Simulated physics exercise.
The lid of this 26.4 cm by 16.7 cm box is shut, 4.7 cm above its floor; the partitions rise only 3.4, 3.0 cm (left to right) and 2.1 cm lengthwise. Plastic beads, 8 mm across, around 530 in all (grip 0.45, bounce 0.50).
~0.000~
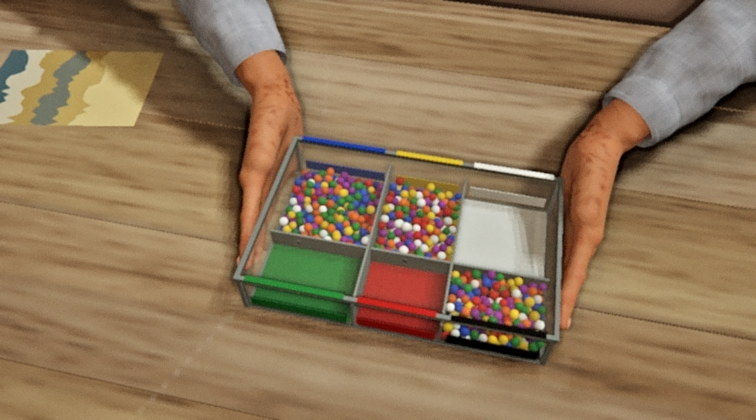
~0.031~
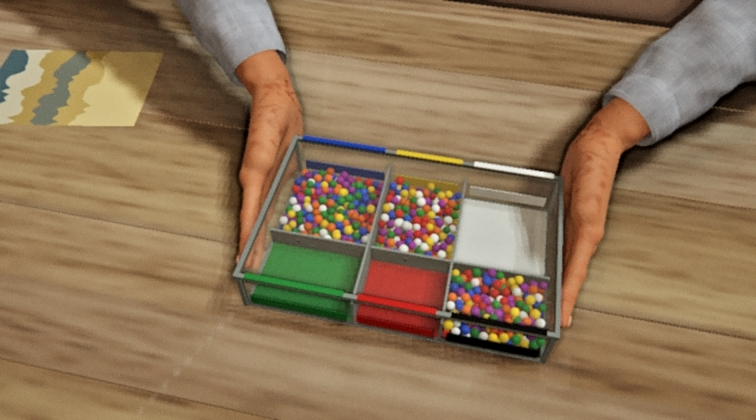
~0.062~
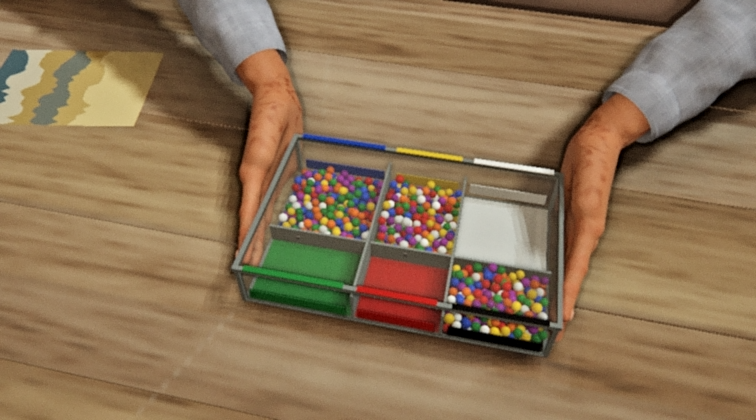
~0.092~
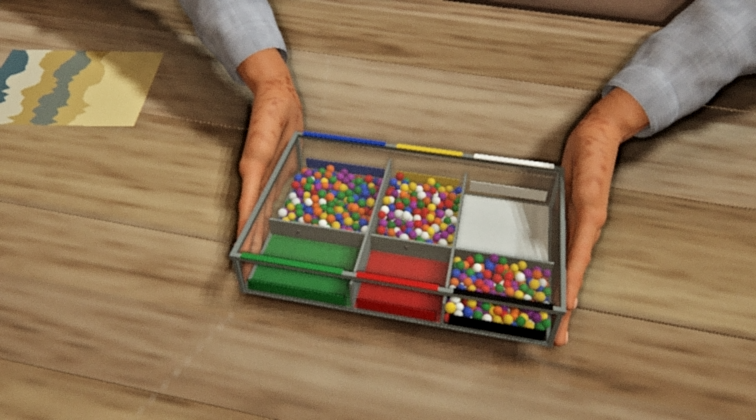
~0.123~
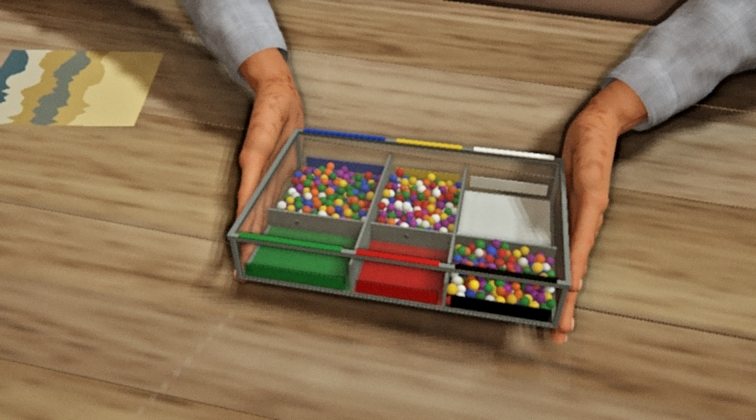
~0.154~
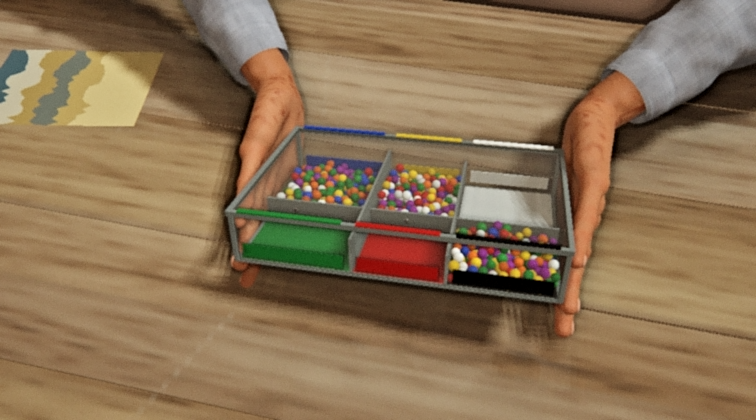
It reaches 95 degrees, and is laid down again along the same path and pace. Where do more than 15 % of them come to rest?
Red: Below, blue: Above, green: Below, yellow: Above, white: Above, black: Below.
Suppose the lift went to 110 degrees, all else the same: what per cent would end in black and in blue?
Black 0; blue 35.
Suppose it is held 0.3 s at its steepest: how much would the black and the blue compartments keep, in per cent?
Then: Black 0; blue 35.
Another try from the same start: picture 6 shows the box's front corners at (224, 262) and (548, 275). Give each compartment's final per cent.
Red 5, blue 45, green 5, yellow 35, white 0, black 10.
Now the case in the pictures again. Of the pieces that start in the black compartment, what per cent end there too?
About 0 per cent.
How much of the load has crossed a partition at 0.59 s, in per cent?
Roughly 20 per cent.
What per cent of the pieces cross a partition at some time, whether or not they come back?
Some 35 per cent.
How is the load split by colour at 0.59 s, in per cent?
Red 0; blue 35; green 0; yellow 35; white 15; black 15.
After 0.59 s, tilt 94 degrees; blue 35 %, yellow 35 %, white 15 %, black 15 %.
After 0.88 s, tilt 40 degrees; blue 35 %, yellow 40 %, white 25 %.
After 1.27 s, tilt 0 degrees; blue 35 %, yellow 40 %, white 25 %.
At rest (1.7 s), red 0 %, blue 35 %, green 0 %, yellow 40 %, white 25 %, black 0 %.
